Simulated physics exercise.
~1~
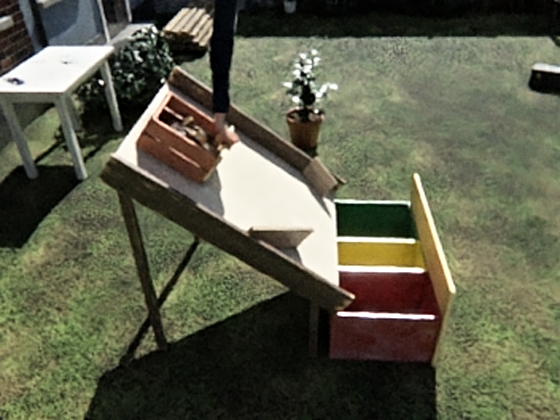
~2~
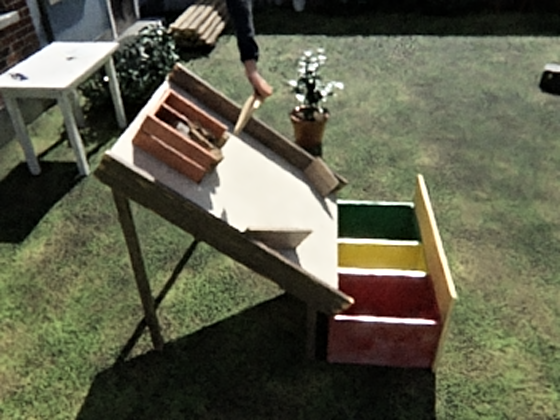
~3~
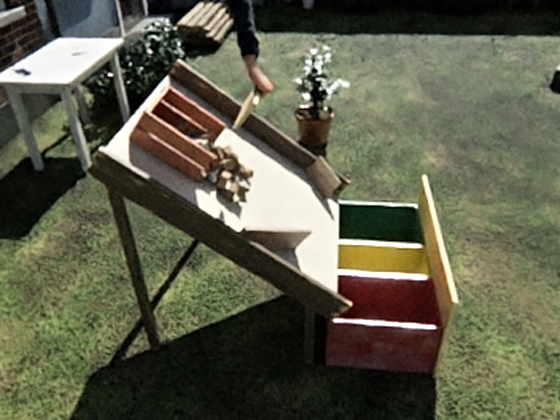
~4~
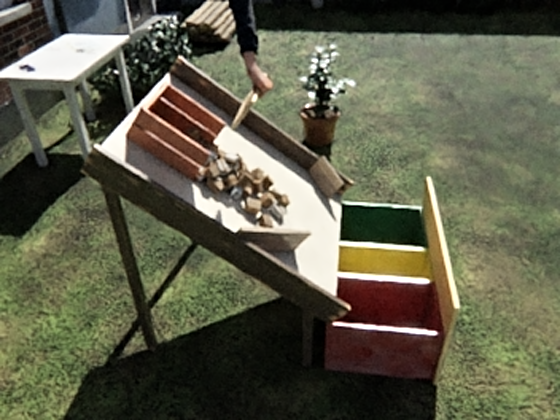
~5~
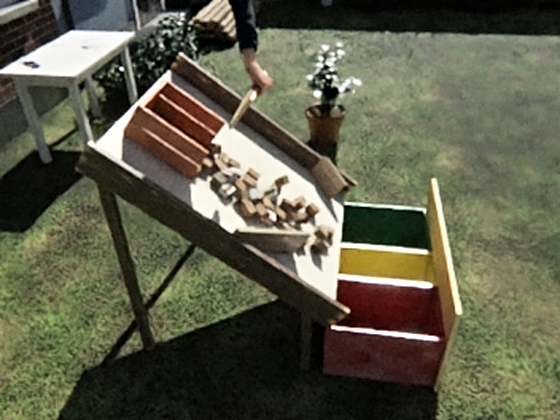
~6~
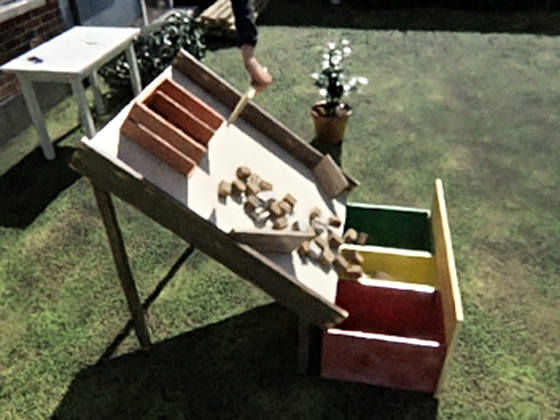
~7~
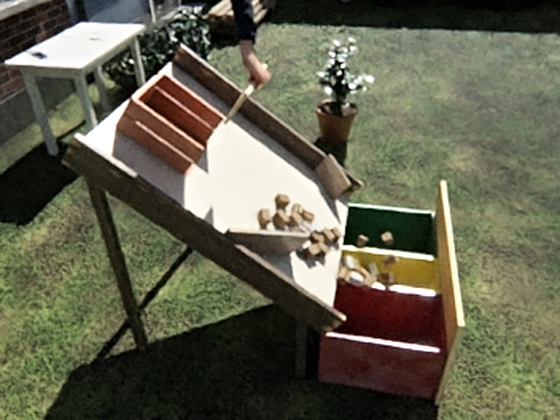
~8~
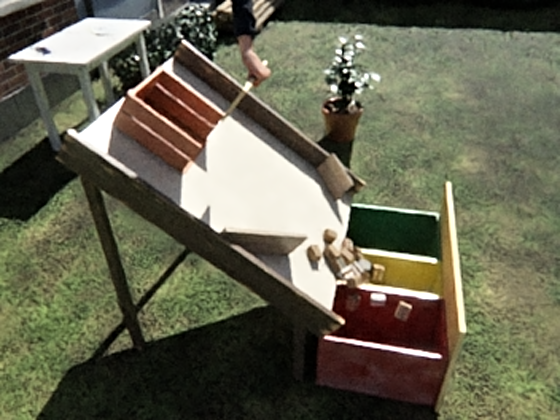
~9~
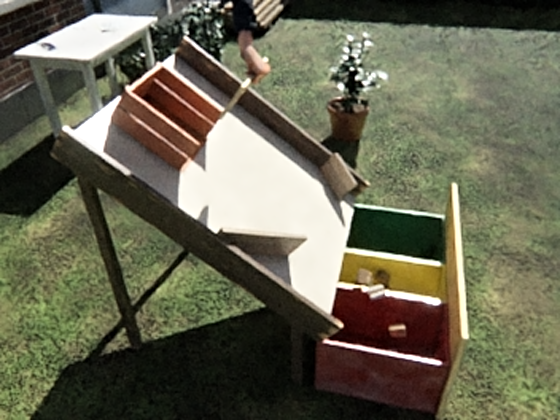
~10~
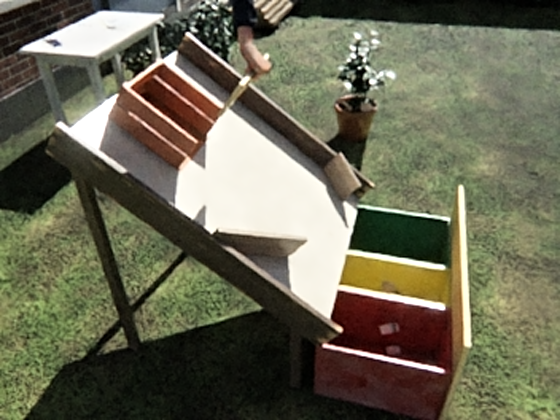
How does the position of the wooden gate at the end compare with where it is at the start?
At the start the gate is down at the lower end of the orange pen, holding the blocks in. By the end it is higher up and a little to the right, held in the hand by the far edge of the slope, clear of the pen's opening.
